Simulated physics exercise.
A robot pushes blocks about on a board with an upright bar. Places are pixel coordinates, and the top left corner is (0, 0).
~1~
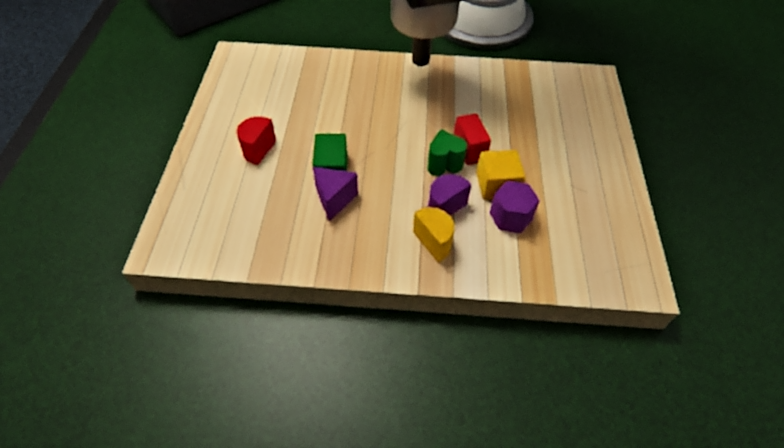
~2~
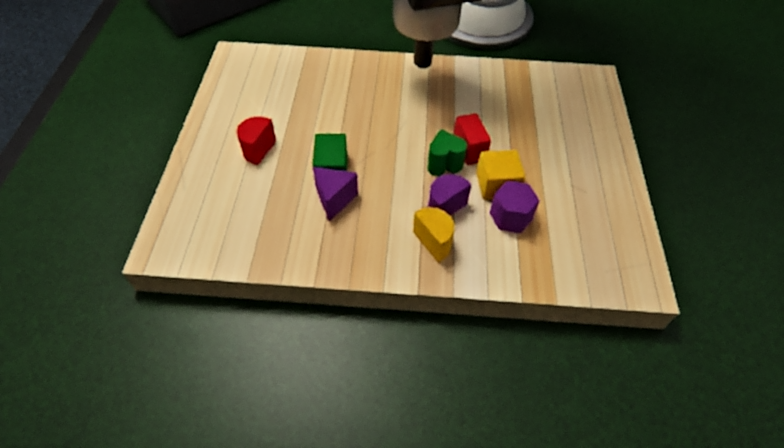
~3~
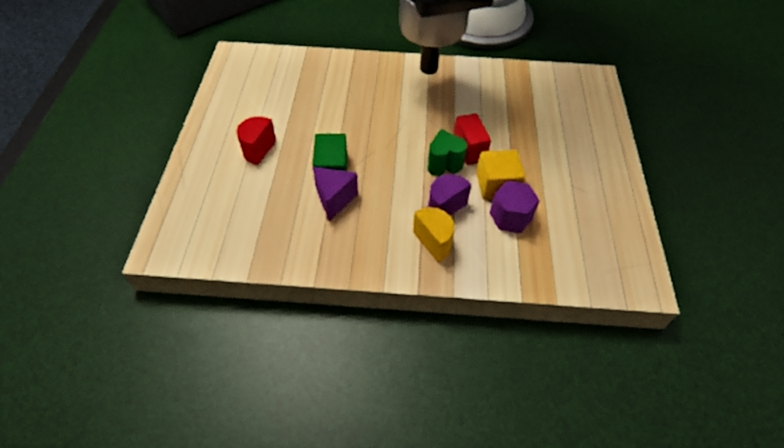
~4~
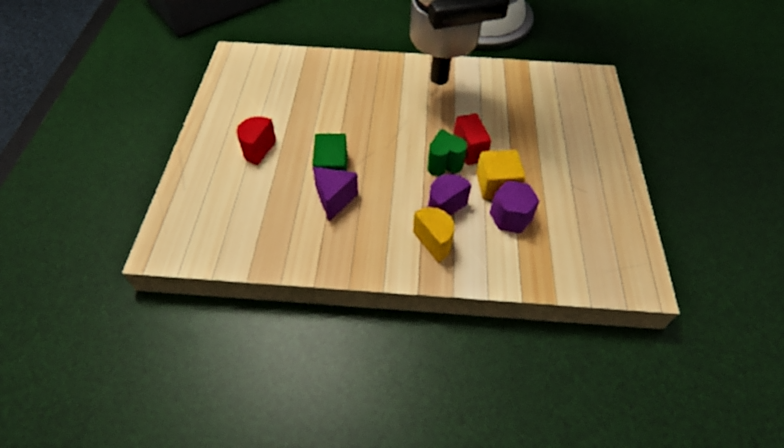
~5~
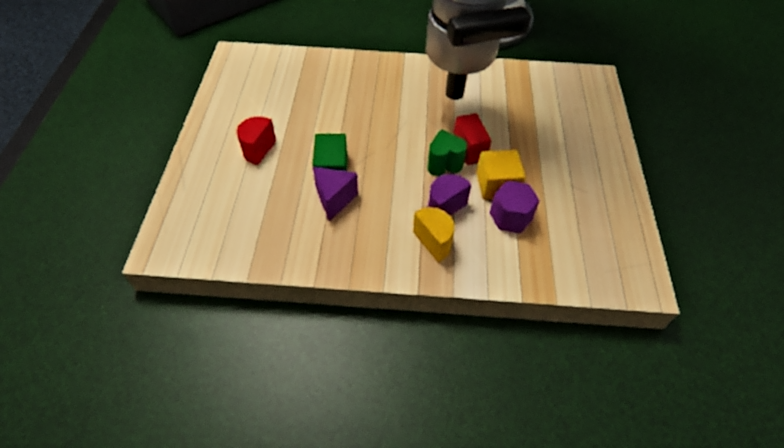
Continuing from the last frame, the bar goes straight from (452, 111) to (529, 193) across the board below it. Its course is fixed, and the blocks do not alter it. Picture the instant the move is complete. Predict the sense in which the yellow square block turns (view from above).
It turns counter-clockwise.
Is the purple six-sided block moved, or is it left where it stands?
The purple six-sided block changes place.
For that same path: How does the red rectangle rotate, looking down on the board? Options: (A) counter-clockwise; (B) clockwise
I choose B.
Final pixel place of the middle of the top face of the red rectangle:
I'd expect the centre of its top face to be at (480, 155).
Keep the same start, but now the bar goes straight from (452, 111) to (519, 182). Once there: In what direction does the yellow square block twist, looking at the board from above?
Spins counterclockwise.
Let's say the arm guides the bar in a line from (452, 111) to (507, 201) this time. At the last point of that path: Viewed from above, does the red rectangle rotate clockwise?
Yes.
On the path given first. One third of the way, bar (480, 121); red rectangle (478, 137), turned 15° clockwise; yellow square block (504, 166).
Two thirds of the way, bar (506, 149); green heart-shaped block (445, 145), turned 15° clockwise; red rectangle (481, 155), turned 65° clockwise; yellow square block (503, 174), turned 35° anticlockwise; purple six-sided block (524, 204).
At the end, bar (534, 178); green heart-shaped block (445, 145), turned 15° clockwise; red rectangle (480, 155), turned 65° clockwise; yellow square block (503, 176), turned 30° anticlockwise; purple six-sided block (524, 206).
